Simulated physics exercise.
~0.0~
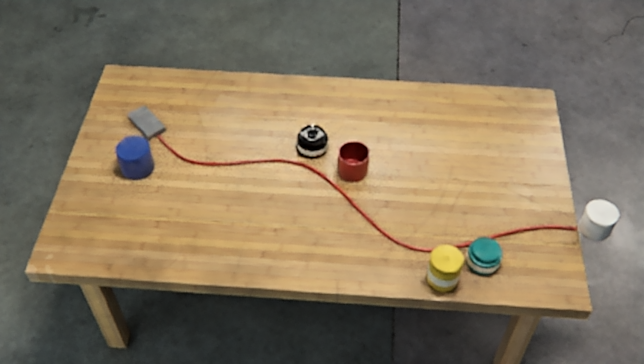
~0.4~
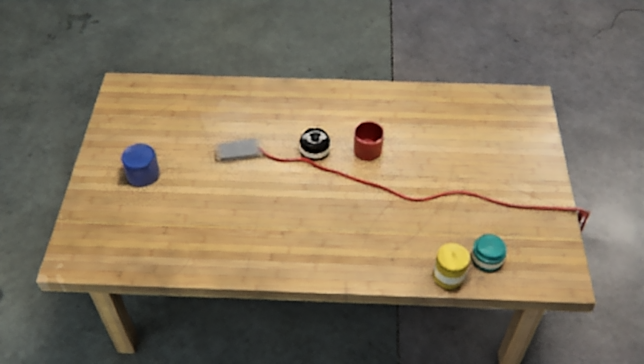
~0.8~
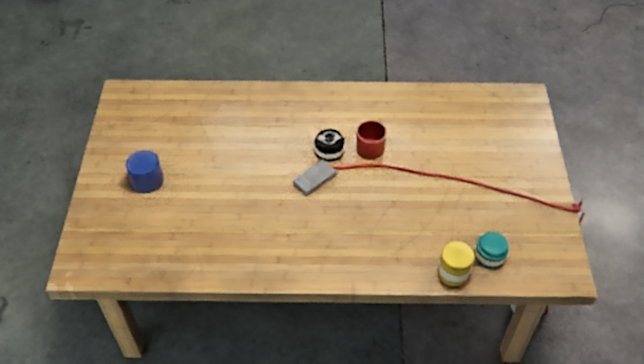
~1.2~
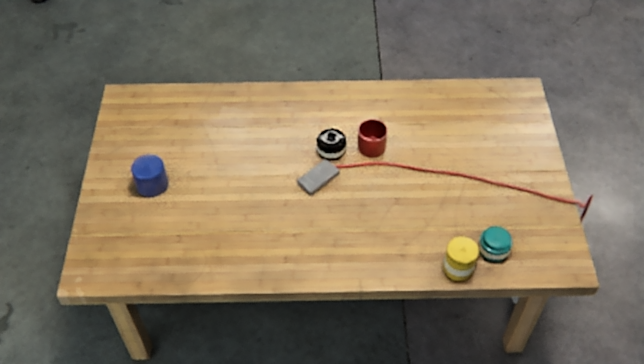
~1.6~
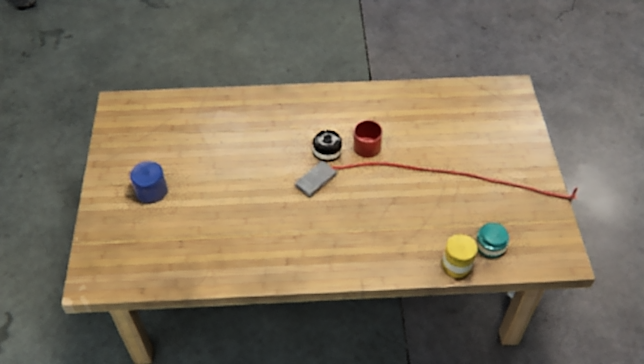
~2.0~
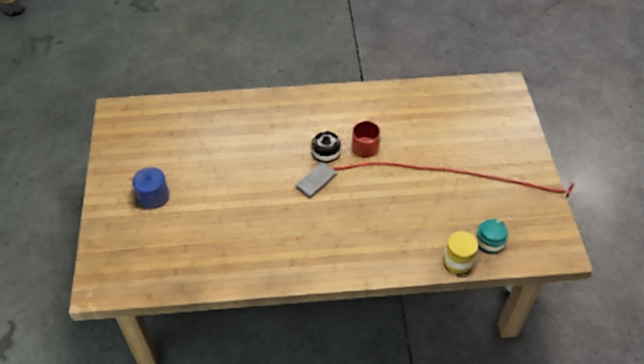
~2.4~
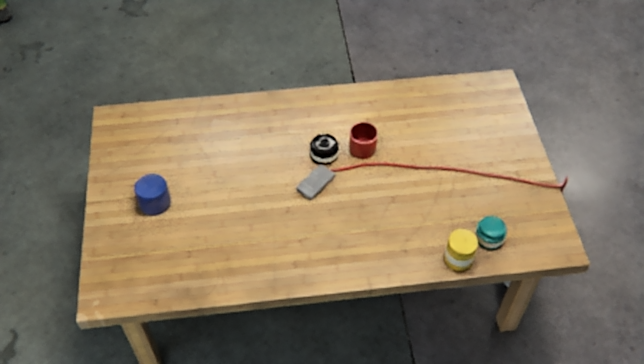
At first, a grey block lies near a blue tub at the left of a wooden table, tied to a red cord that winds past a black jar and a red mug to a white object just off the right edge. The white object then drops out of sight beyond that edge, and the block slides right while the mug shifts slightly. The block moves on until it rests just below the black jar. The yellow tin and teal jar remain together near the front. Finally everything lies still, the cord's end at the right edge.
